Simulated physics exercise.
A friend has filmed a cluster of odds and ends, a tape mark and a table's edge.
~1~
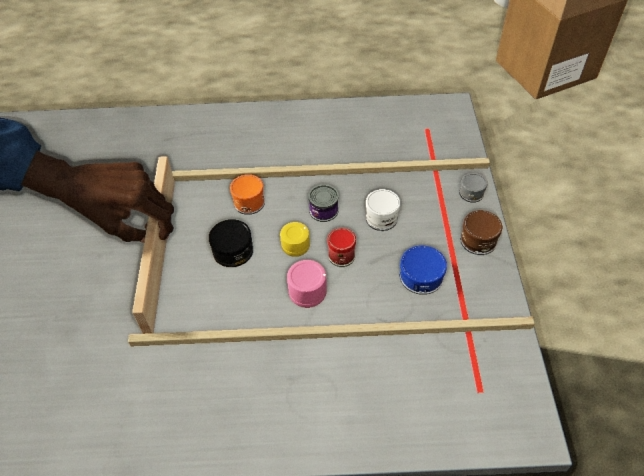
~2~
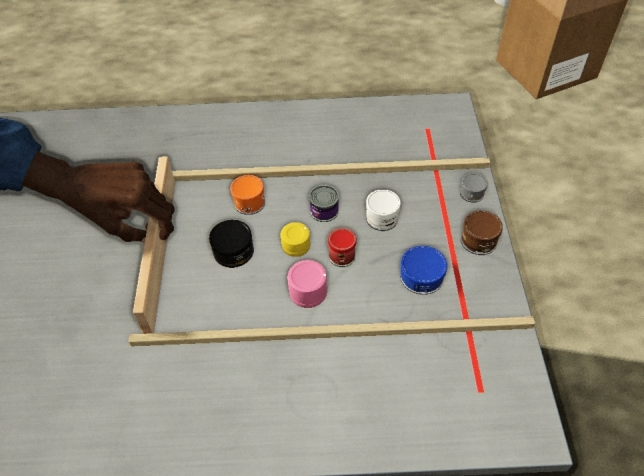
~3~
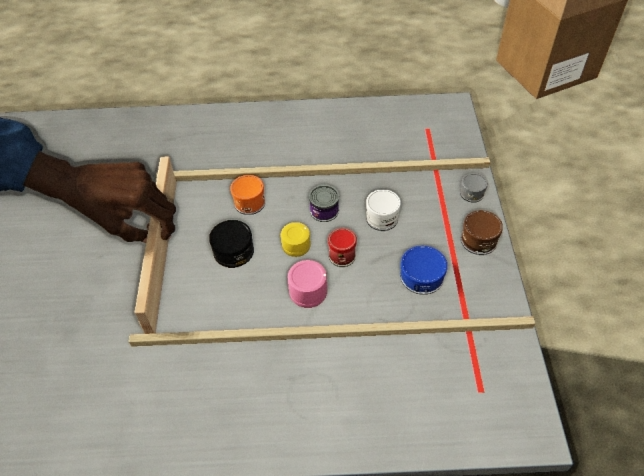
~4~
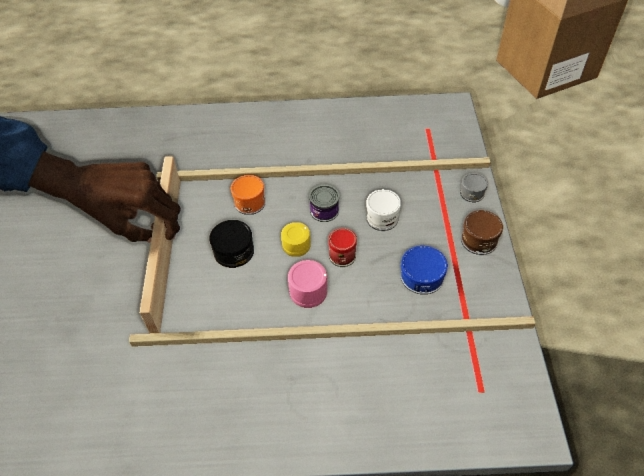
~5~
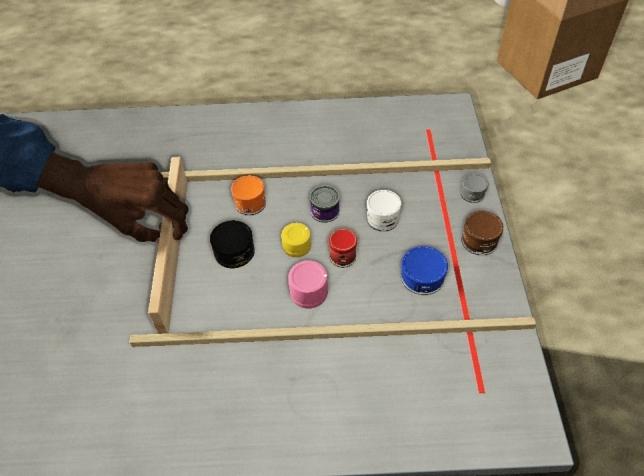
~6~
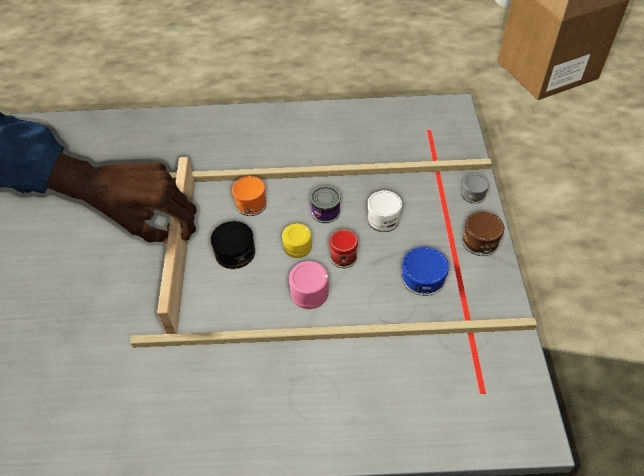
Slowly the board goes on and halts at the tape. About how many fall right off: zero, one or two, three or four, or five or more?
Here the number that fall off is one or two.
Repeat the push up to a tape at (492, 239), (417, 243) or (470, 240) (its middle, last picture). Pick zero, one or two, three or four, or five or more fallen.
The falls would be at least five; zero; more than four.
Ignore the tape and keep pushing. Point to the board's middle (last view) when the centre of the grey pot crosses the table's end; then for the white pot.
Near (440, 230) and (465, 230).
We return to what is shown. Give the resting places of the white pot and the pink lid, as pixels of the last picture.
Near (487, 191) and (484, 287).
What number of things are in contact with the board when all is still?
In contact: 4.
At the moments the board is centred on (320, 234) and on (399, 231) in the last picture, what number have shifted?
At the one place 7, at the other 8.
Soon after, none off yet; grey pot at rest near (475, 189); brown tin at rest near (483, 234); blue pot at rest near (425, 271).
Then, none off yet; grey pot at rest near (475, 189); brown tin at rest near (483, 234); blue pot moved about its own width near (474, 286).
At rest, the number that fall off is one or two; fallen, grey pot.
